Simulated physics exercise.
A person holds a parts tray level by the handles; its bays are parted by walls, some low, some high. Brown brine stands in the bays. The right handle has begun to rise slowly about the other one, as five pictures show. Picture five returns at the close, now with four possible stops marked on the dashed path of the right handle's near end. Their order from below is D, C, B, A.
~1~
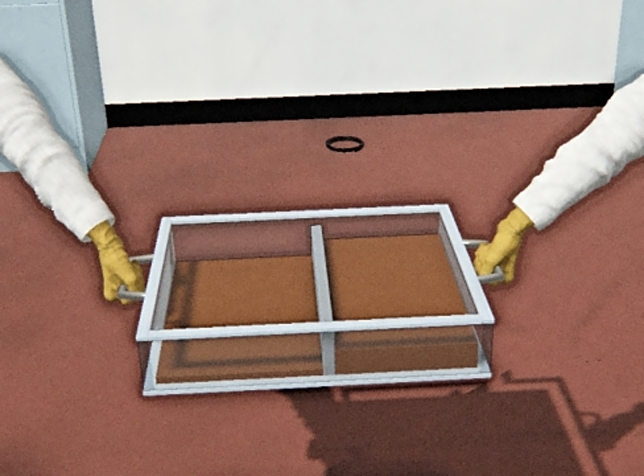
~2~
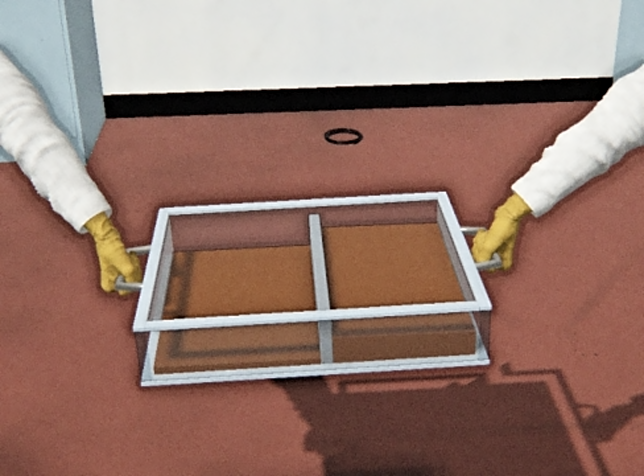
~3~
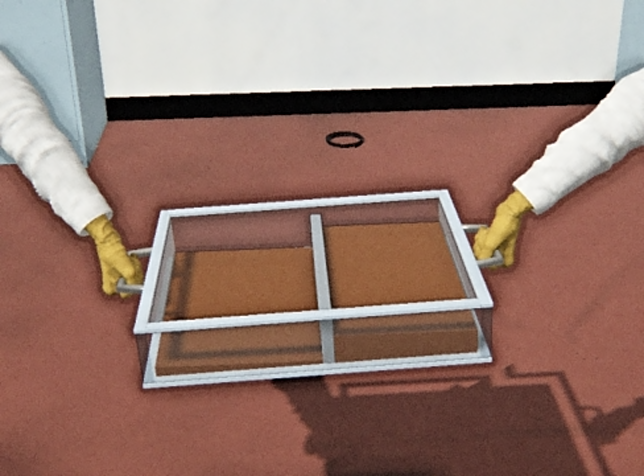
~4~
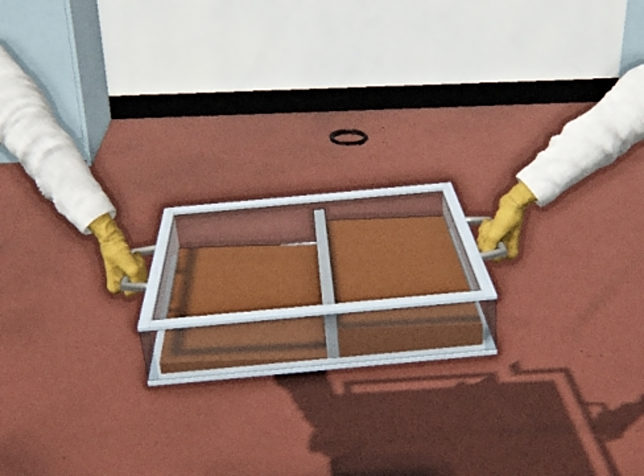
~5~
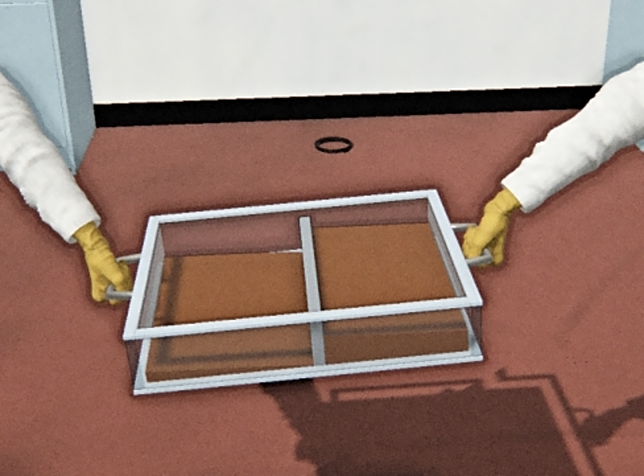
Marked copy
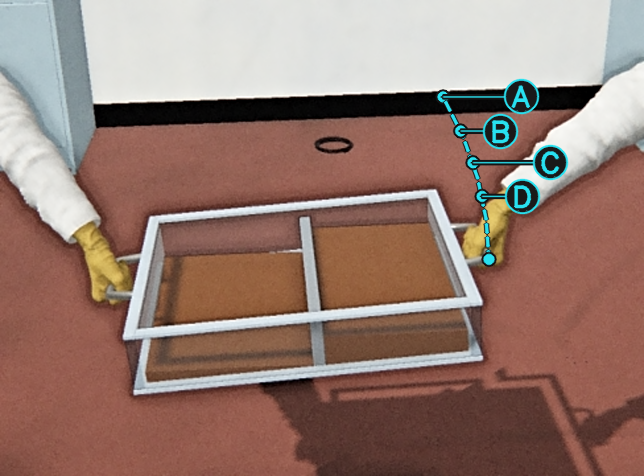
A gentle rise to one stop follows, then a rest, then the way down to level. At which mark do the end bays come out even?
B.
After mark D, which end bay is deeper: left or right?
The right one.
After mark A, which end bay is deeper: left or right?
The left end bay.
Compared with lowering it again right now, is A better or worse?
Mark A is better.
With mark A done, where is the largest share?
The left bay.
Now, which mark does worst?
The answer is D.
On the marked copy, A at (443, 96); B at (460, 131); C at (472, 162); D at (482, 196).
Choosing A, the left end bay stands a little deeper than the other; about 1 % goes over the rim.
Choosing B, the two end bays stand about equally deep; nothing spills.
Choosing C, the right end bay stands much deeper than the other; nothing spills.
Choosing D, the right end bay stands much deeper than the other; nothing spills.
